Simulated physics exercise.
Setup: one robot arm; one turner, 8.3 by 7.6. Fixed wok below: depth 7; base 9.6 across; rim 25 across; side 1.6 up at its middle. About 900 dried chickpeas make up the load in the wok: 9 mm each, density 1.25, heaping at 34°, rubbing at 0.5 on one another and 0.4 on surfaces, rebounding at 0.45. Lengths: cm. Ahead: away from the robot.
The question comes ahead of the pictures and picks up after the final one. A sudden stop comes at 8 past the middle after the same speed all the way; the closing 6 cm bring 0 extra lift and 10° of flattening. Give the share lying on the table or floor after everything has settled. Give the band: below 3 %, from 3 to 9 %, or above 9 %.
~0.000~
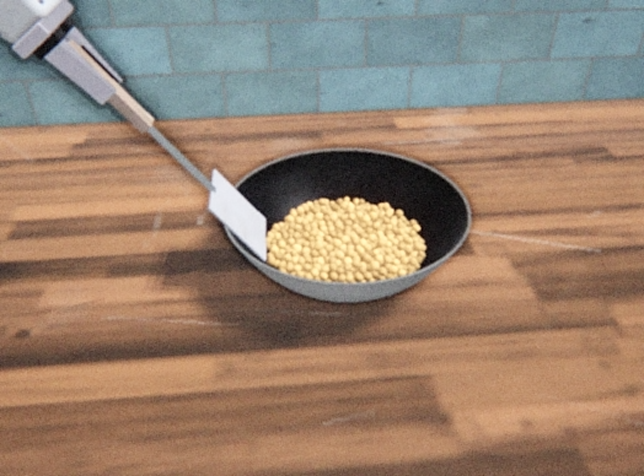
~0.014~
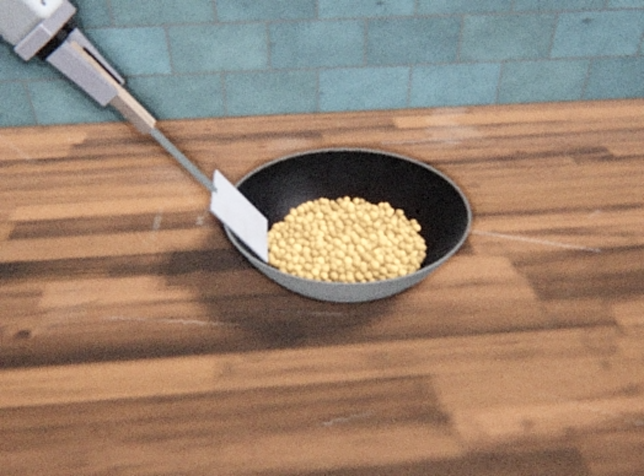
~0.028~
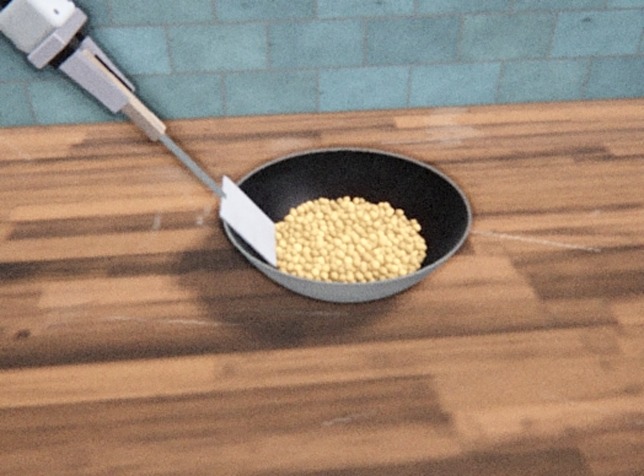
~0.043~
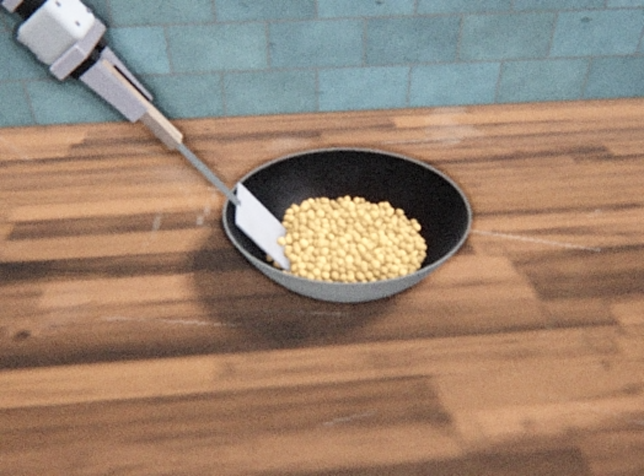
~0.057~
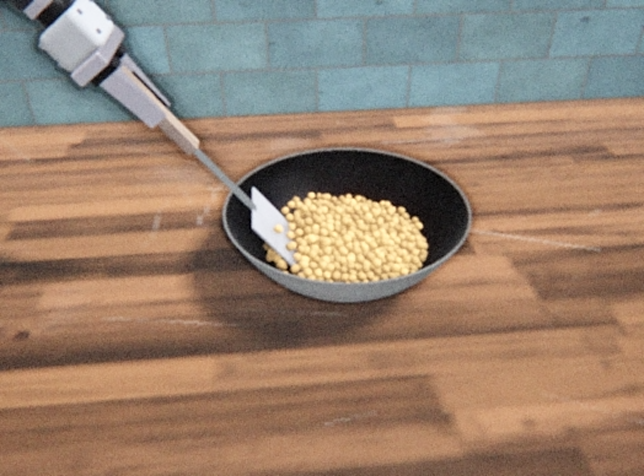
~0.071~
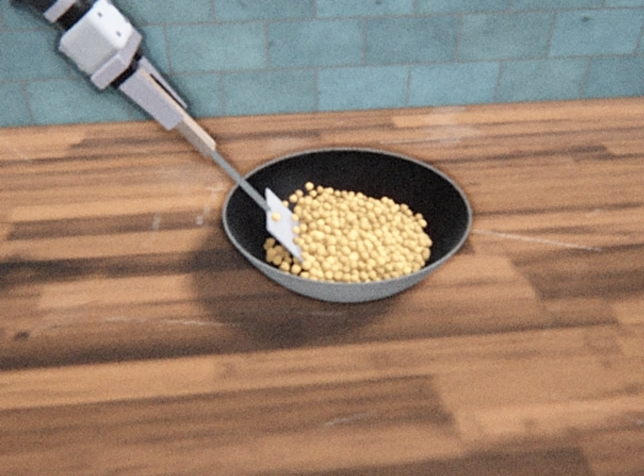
Band: Above 9 %.
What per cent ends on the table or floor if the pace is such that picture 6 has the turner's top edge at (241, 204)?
That share would be about 5 percent.
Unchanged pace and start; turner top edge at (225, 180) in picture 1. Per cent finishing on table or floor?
30 percent or thereabouts.
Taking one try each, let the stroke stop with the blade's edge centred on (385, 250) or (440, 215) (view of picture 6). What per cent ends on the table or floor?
Respectively about 0 and 45 percent end on the table or floor.
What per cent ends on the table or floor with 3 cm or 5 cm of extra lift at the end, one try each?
It works out to some 30 per cent for the first setting and some 25 per cent for the second.
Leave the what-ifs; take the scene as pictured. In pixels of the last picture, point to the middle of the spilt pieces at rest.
Near pixel (528, 248).
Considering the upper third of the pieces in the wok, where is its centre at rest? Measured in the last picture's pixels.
Centre: Roughly (425, 225).
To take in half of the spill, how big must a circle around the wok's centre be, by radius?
It's around 22 cm.
After 0.11 s, sloping 54°, highest piece 12 above the table; 899 in the wok, 1 on the blade or in flight.
After 0.14 s, sloping 51°, highest piece 15 above the table; 899 in the wok, 1 on the blade or in flight.
After 0.36 s, sloping 44°, highest piece 11 above the table; 682 in the wok, 51 on the table or floor, 167 on the blade or in flight.
After 1.41 s, sloping 44°, highest piece 7 above the table; 677 in the wok, 223 on the table or floor.
In the end, 677 in the wok, 223 on the table or floor. That is 25 % on the table or floor.
